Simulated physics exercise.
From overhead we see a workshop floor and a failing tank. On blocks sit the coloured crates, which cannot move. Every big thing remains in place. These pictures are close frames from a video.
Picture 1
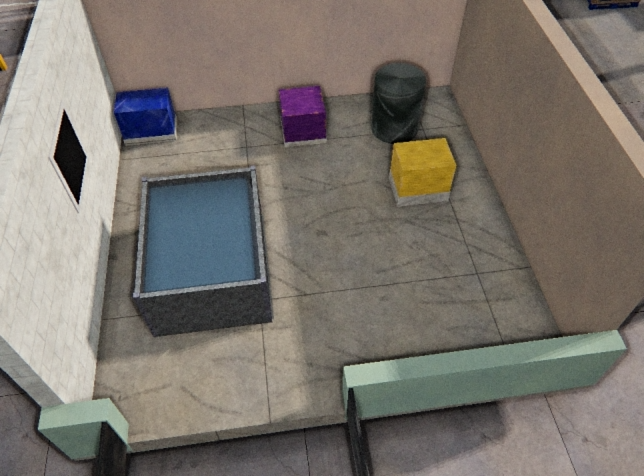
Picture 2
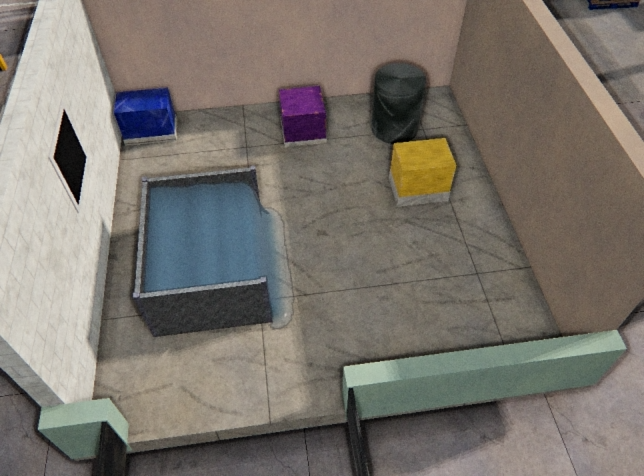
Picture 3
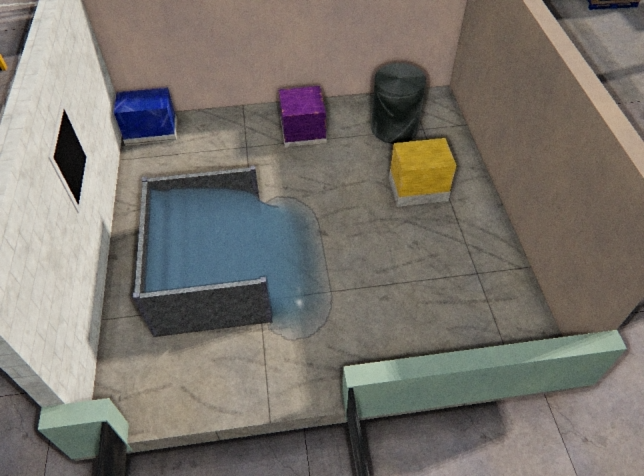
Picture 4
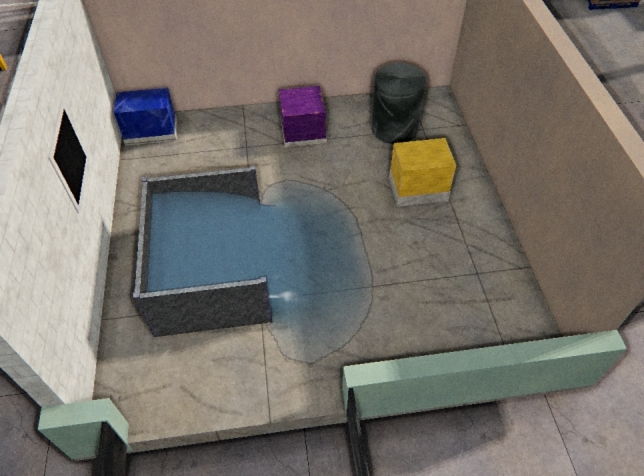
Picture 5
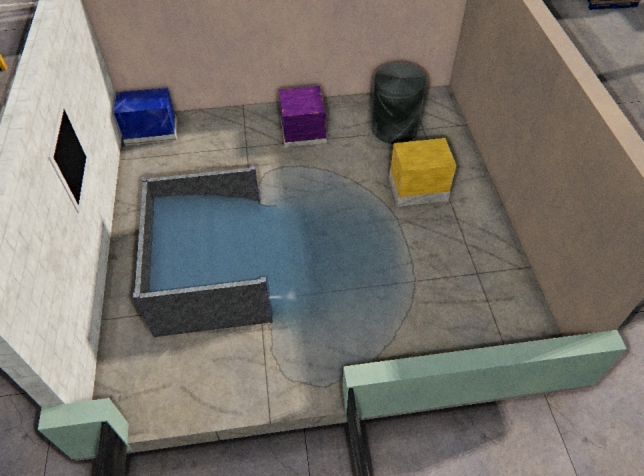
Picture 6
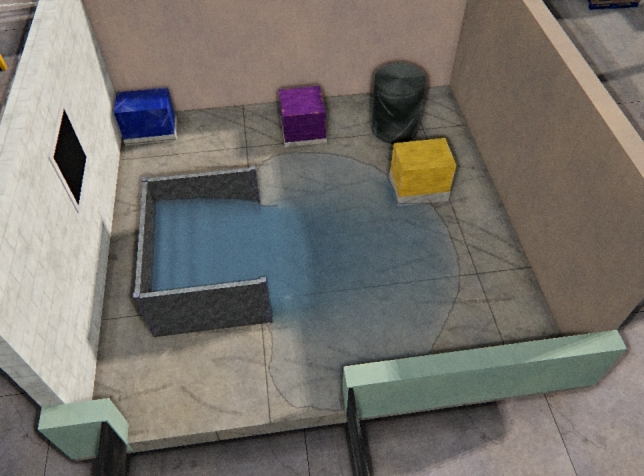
A dark-walled tank of still blue water lost its right side, and the water poured out through the gap, spreading across the floor in a wide, rounded puddle that reached the yellow crate.
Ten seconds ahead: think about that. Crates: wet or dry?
Result: The yellow crate has water on it afterwards, the blue crate has water on it afterwards, the purple crate has water on it afterwards.
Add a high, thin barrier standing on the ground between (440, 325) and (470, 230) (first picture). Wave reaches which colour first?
The one in yellow.
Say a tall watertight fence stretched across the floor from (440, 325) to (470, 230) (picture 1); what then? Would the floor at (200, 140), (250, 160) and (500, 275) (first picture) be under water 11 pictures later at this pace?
As listed: Free of water, no water, covered.
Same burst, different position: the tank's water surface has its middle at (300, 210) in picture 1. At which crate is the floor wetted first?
It is the one in yellow.
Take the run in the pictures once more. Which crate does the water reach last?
It would be the blue one.
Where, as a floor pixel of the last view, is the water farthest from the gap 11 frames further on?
The farthest wet spot is near (448, 90).
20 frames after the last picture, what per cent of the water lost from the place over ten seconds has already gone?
Close to 5 per cent, I'd say.
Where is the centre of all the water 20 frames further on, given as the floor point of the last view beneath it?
I'd point to (401, 232).
A moment on, water covers 50 % of the floor; the yellow crate water round its plinth, the blue crate not reached, the purple crate water round its plinth.
Next, water covers 55 % of the floor; the yellow crate water round its plinth, the blue crate not reached, the purple crate water round its plinth.
Then, water covers 65 % of the floor; the yellow crate water round its plinth, the blue crate not reached, the purple crate water round its plinth.
Later, water covers 90 % of the floor; the yellow crate water round its plinth, the blue crate water round its plinth, the purple crate water round its plinth.
In the end, water covers 100 % of the floor; the yellow crate was topped, the blue crate was topped, the purple crate was topped.
